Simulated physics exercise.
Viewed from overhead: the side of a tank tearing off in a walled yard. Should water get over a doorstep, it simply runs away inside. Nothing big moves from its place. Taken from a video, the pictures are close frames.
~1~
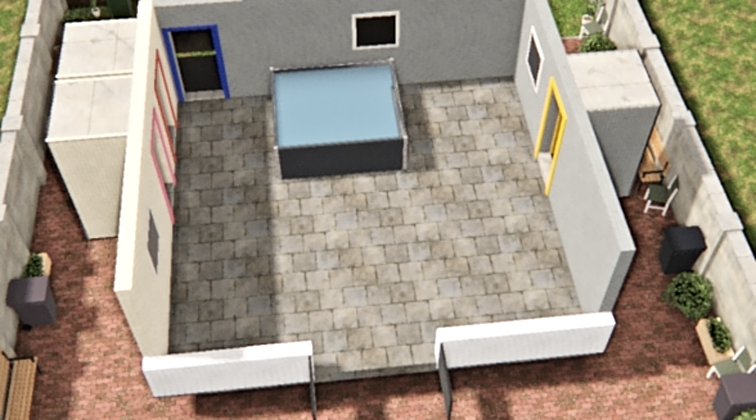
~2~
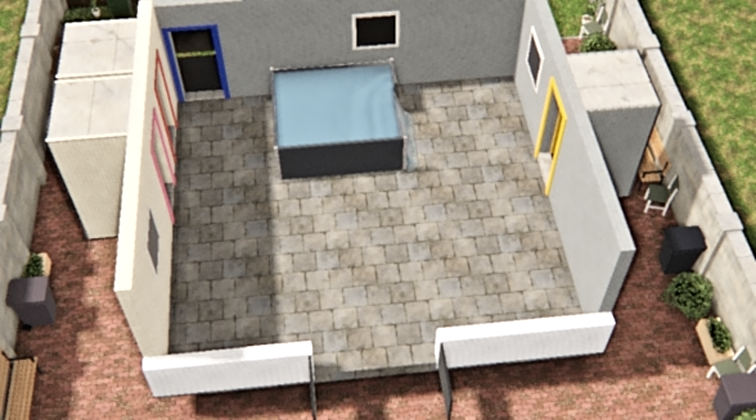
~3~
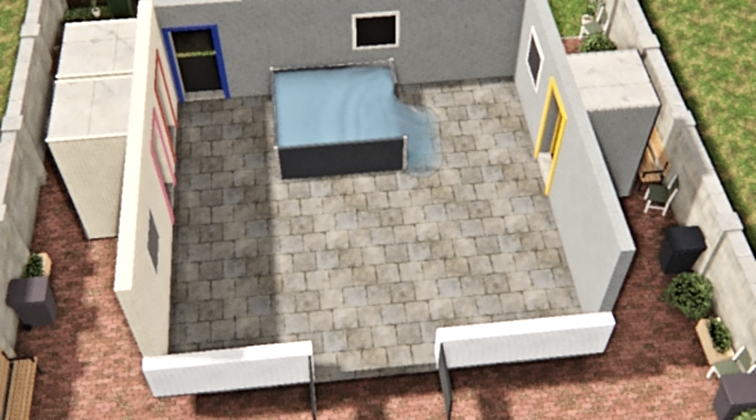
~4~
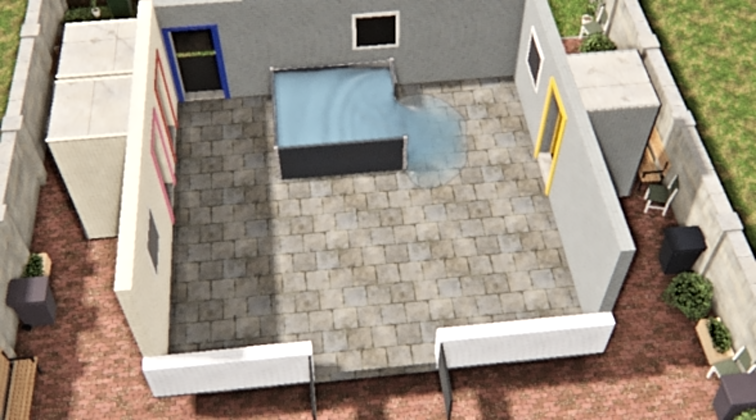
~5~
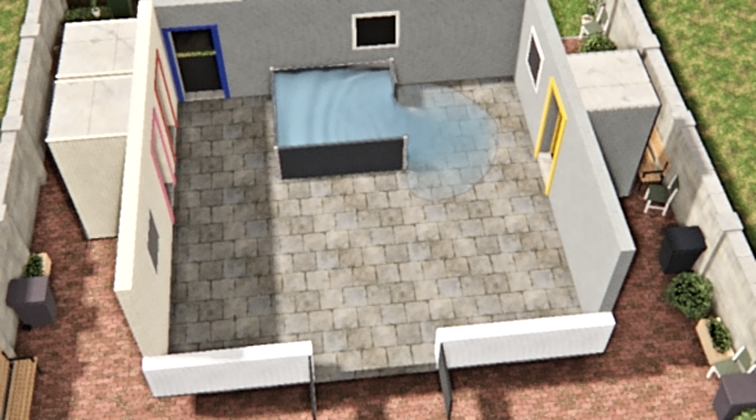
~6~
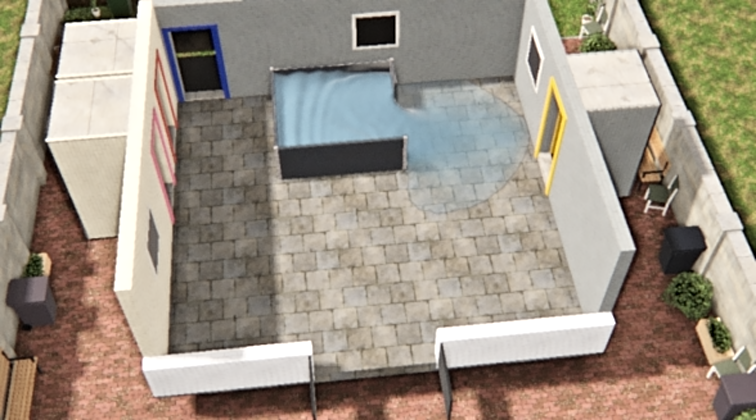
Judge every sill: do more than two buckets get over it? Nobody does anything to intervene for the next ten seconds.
Verdict: Pink door - two or fewer get over; yellow door - more than two get over; blue door - two or fewer get over; red door - two or fewer get over.
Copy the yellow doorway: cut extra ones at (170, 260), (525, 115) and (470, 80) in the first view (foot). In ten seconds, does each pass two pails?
Taking the new doors in the order given: The first comes up short, the second tops it, the third tops it.
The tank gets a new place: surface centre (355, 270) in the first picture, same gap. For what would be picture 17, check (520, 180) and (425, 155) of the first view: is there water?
Submerged, then unflooded.
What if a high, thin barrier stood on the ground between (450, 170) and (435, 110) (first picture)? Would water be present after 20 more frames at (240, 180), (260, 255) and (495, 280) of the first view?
Taking the points in turn, they are high and dry, high and dry and inundated.
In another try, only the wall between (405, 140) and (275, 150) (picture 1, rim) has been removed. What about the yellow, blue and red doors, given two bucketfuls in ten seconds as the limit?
The yellow one remains below, the blue one exceeds the limit, and the red one remains below.
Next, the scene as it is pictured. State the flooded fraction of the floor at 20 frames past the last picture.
Near 35 in a hundred.
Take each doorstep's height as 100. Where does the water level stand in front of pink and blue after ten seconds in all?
The first is near 100 per cent, the second near 60 per cent.
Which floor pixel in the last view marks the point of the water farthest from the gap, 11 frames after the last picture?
At roughly (583, 327).
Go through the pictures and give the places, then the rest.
The first frame shows the open tank at (336, 105) is whole and still.
In the second frame, the front is at (408, 171), out from the gap at (398, 129).
In the third frame, water pours out at (398, 131) and has run to (429, 173).
In the fourth frame, the front is at (463, 122), out from the gap at (398, 132).
In the fifth frame, the front is at (493, 123), out from the gap at (398, 132).
In the sixth frame, the front is at (523, 121), out from the gap at (398, 132).
A moment on, water covers 25 % of the floor; the pink door not reached, the yellow door under two buckets in, the blue door not reached, the red door not reached.
Next, water covers 30 % of the floor; the pink door not reached, the yellow door far over two buckets in, the blue door not reached, the red door not reached.
Then, water covers 35 % of the floor; the pink door not reached, the yellow door far over two buckets in, the blue door not reached, the red door not reached.
Later, water covers 75 % of the floor; the pink door not reached, the yellow door far over two buckets in, the blue door wet at the sill, nothing in, the red door wet at the sill, nothing in.
In the end, water covers 95 % of the floor; the pink door wet at the sill, nothing in, the yellow door far over two buckets in, the blue door under two buckets in, the red door wet at the sill, nothing in.
